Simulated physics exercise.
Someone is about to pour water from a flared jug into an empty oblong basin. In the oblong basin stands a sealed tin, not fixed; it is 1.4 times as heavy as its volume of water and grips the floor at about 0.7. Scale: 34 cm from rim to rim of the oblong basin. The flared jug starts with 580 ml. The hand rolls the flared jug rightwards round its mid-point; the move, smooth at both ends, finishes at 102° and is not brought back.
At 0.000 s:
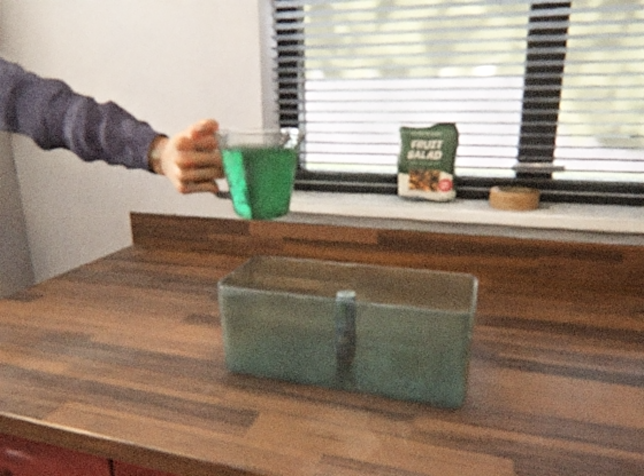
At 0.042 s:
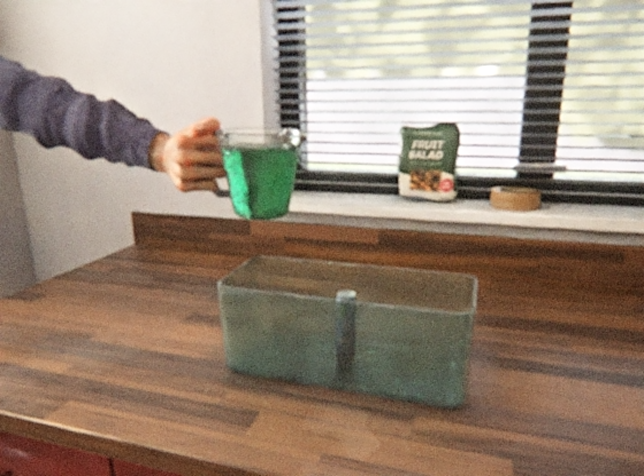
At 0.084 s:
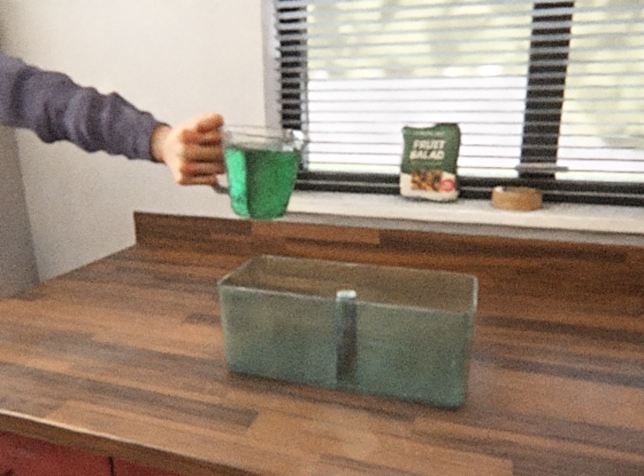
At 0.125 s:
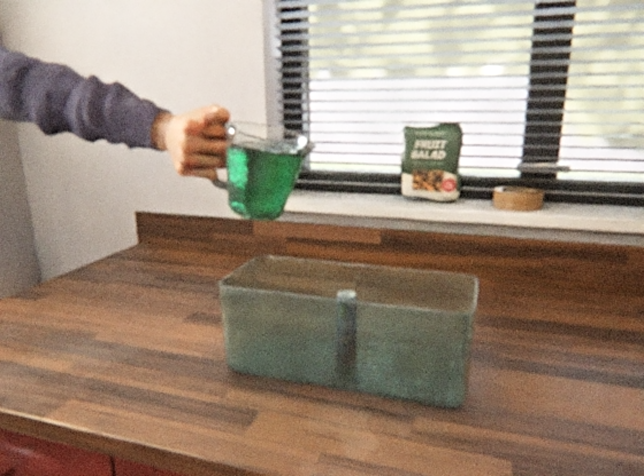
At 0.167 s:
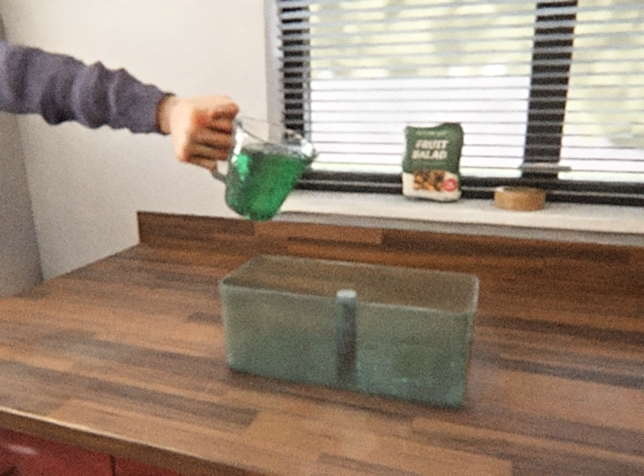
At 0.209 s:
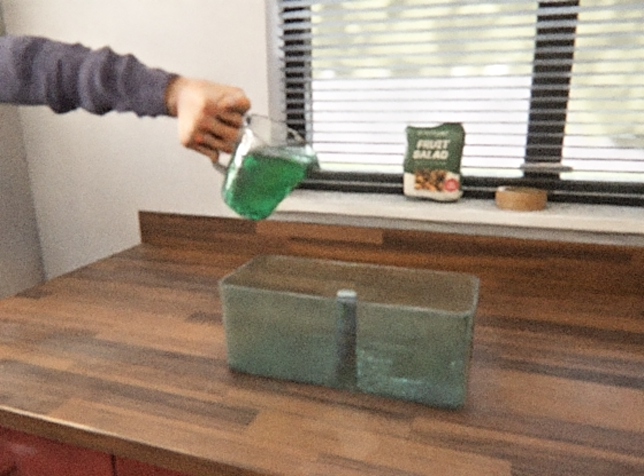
A hand held a clear jug of green liquid above an empty see-through basin on a wooden counter, then smoothly tilted the jug to the right, with nothing leaving it.
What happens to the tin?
The tin falls.
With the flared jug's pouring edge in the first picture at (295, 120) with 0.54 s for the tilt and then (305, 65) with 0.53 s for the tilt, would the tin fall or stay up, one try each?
First it topples; then it remains upright.
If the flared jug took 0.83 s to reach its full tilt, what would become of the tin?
The tin topples.
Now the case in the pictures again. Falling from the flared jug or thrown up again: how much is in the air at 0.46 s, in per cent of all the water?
Near 32 in a hundred.
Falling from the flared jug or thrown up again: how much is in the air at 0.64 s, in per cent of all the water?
Near 14 in a hundred.
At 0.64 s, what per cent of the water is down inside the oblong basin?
Near 78 in a hundred.
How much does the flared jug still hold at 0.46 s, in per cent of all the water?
About 46 per cent.
After 0.46 s the tilt is 97° and 46 per cent is still to pour; the tin stands where it began.
After 0.64 s the tilt is 102° and 9 per cent is still to pour; the tin stands where it began.
After 0.82 s the tilt is 102° and 1 per cent is still to pour; the tin leans 53°.
After 1.03 s the tilt is 102° and 0 per cent is still to pour; the tin lies on its side.
In the end the tin lies on its side.
